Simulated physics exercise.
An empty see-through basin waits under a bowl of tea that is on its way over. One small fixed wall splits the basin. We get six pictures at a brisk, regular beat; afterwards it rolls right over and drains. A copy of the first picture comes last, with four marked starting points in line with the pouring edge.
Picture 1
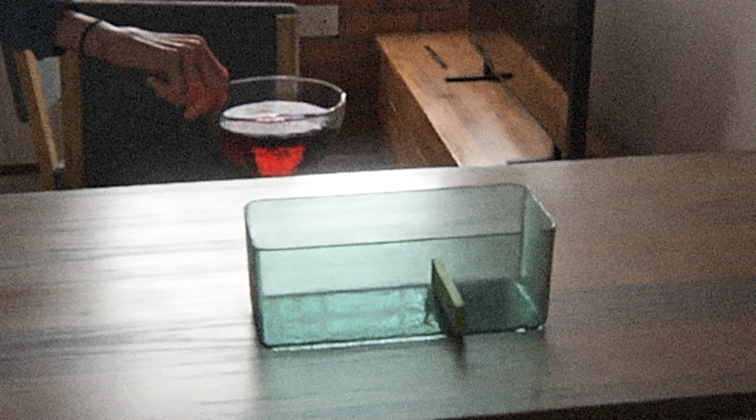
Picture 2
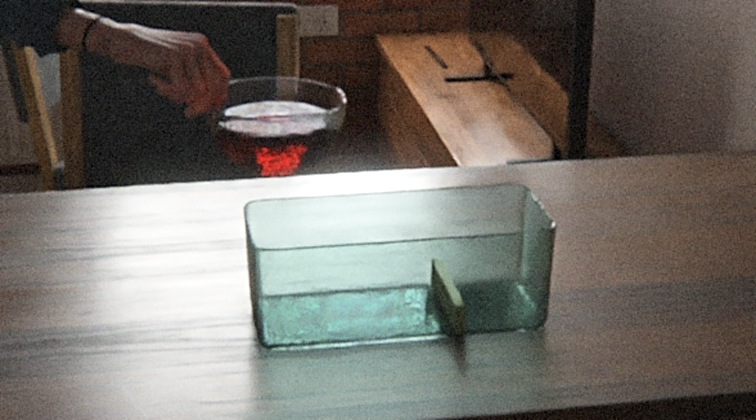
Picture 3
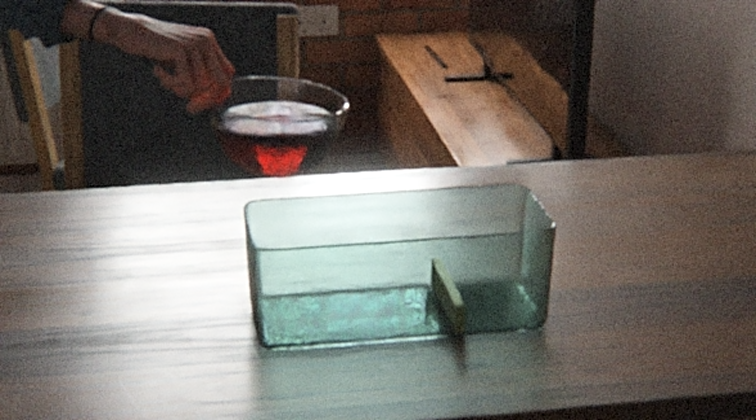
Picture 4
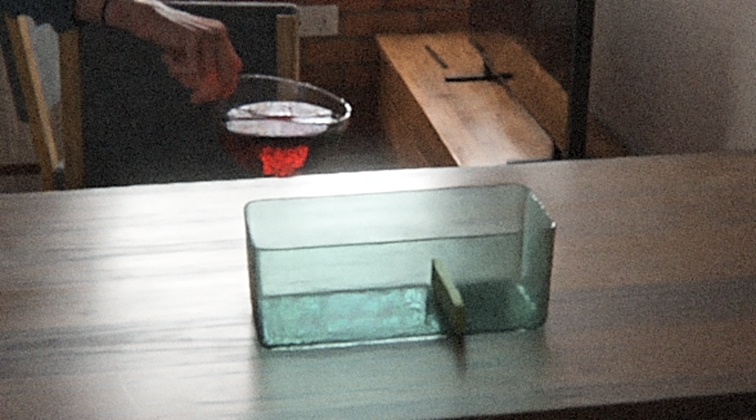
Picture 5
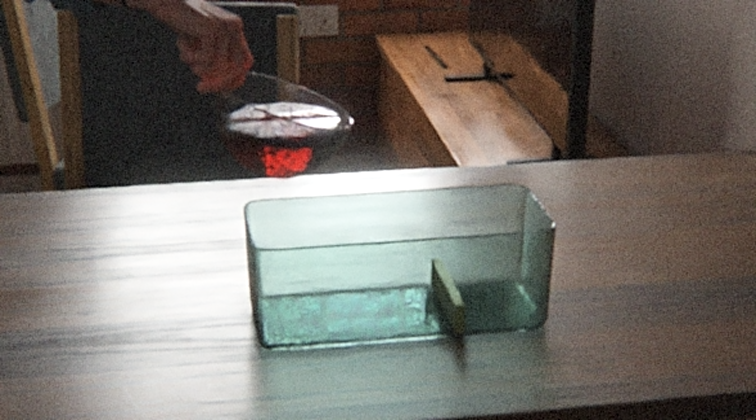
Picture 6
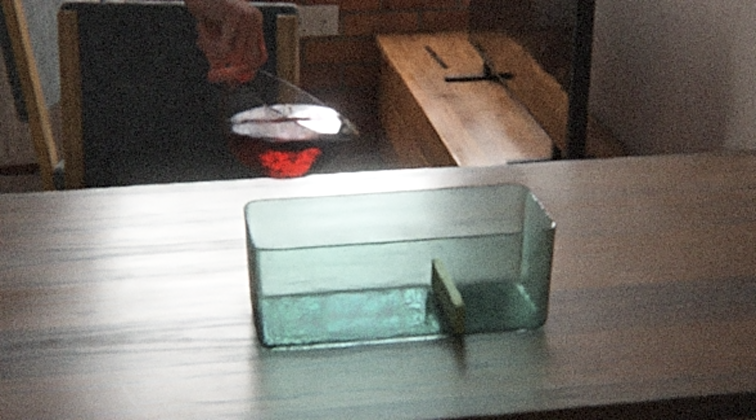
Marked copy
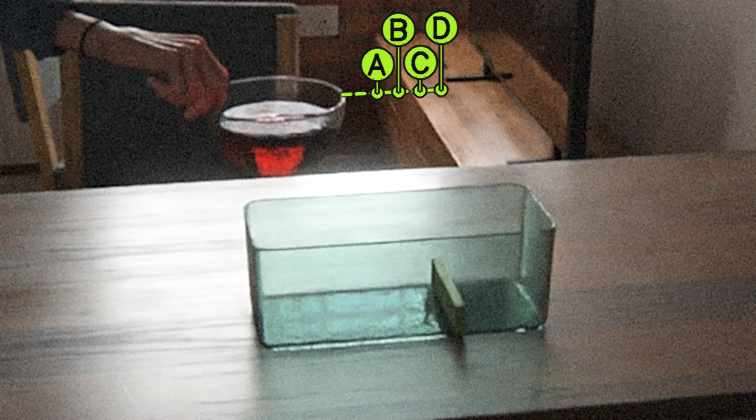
A hand at the upper left holds a clear glass bowl of red tea behind a wooden table, seen from slightly above by a still camera. A see-through greenish basin with a small upright divider sits on the table, before a dark chair and a wooden bench. The hand gradually tilts the bowl rightward until tea just crosses its lip.
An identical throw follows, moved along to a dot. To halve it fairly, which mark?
It is B.
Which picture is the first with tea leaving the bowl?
Picture 6.
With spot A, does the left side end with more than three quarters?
Yes, it does.
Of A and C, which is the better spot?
That would be C.
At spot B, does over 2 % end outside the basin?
No.
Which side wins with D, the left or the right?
The right one.
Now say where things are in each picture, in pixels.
In the first picture, upright, lip at (342, 94); basin from (258, 347) to (546, 325); top of the wall at (448, 280); nothing has left yet.
In the second picture, upright, lip at (343, 96); nothing has left yet.
In the third picture, tipped about 5°, lip at (345, 100); nothing has left yet.
In the fourth picture, tipped about 12°, lip at (348, 108); nothing has left yet.
In the fifth picture, tipped about 20°, lip at (350, 118); nothing has left yet.
In the sixth picture, tipped about 30°, lip at (350, 130); tea is over the lip, down to (354, 135).
On the marked copy, A at (377, 92); B at (398, 91); C at (420, 90); D at (441, 89).
With A, about 87 % ends left of the wall and 13 % right of it.
With B, about 50 % ends left of the wall and 49 % right of it.
With C, about 29 % ends left of the wall and 71 % right of it.
With D, about 18 % ends left of the wall and 81 % right of it.
